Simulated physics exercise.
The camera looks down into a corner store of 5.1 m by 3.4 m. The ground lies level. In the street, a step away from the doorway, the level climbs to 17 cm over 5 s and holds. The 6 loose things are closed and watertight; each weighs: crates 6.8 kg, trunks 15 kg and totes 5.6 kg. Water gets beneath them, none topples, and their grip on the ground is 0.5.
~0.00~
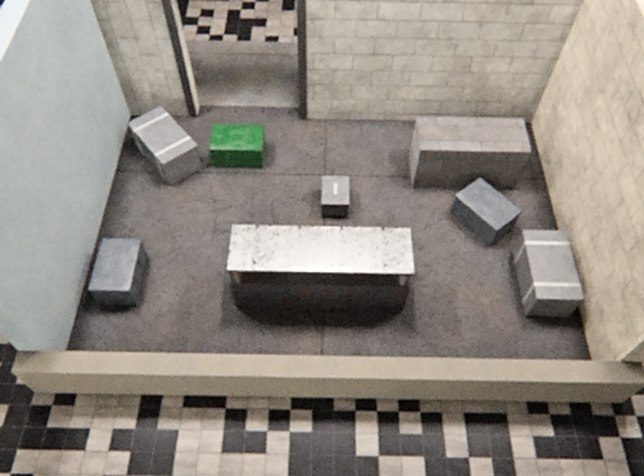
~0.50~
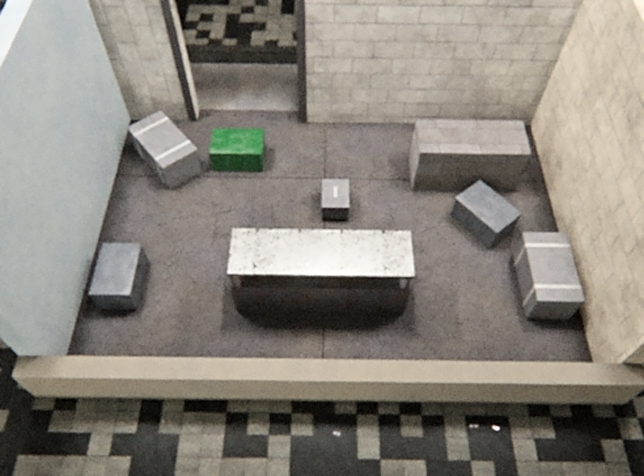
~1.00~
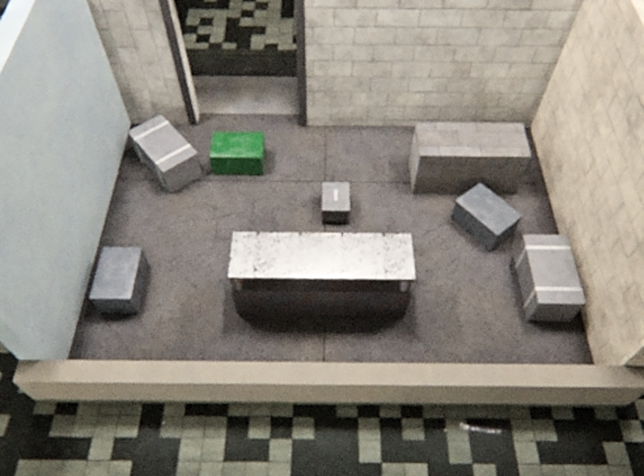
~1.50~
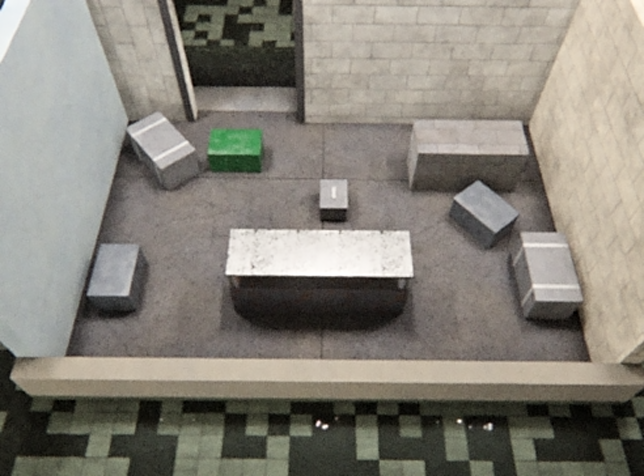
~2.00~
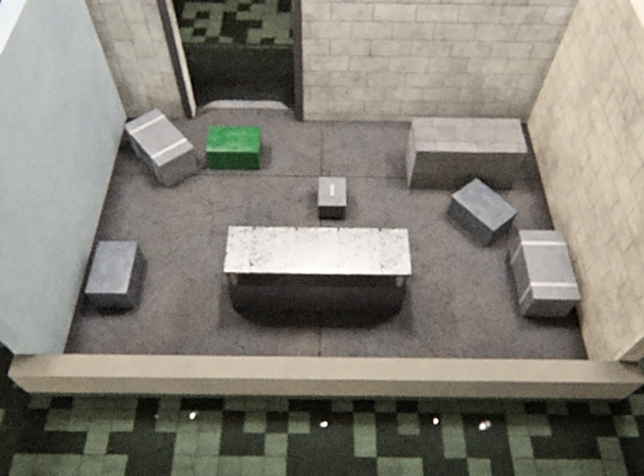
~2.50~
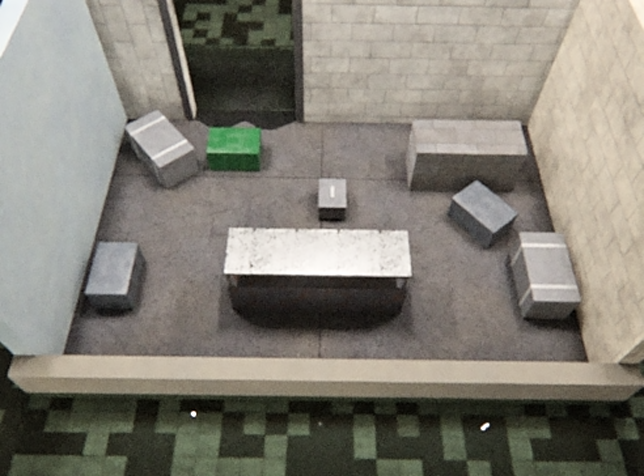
A corner store with pale block walls and a bluish left wall is seen from high above, with checkered tiles outside. A long whitish table stands in the middle, a green crate sits behind it to the left, and grey boxes lie around the sides. Water darkens and greens the tiles with small glints, then edges over the doorway sill, while everything inside stays put and the view jitters slightly.
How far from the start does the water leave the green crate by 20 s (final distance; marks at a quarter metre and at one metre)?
The green crate travels far.
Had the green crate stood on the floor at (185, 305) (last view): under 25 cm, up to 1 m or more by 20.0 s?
It gets carried off.
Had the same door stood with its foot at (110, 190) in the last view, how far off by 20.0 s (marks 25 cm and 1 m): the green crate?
In that case the green crate ends far away.
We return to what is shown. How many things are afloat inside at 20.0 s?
At that moment 6.
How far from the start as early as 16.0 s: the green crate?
Roughly 350 cm by then.
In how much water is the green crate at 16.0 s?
Roughly 13 cm.
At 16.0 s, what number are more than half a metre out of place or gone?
5 of them.
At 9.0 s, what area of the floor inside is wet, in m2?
About 14 m2.
After 4.0 s the green crate is near (228, 171), 0.5 m from its start, aground; 0 afloat.
After 9.0 s the green crate is near (201, 326), 2.4 m from its start, afloat; 4 afloat.
After 16.0 s the green crate is near (520, 255), 3.4 m from its start, afloat; 6 afloat.
After 20.0 s the green crate is near (487, 209), 3.0 m from its start, afloat; 6 afloat.
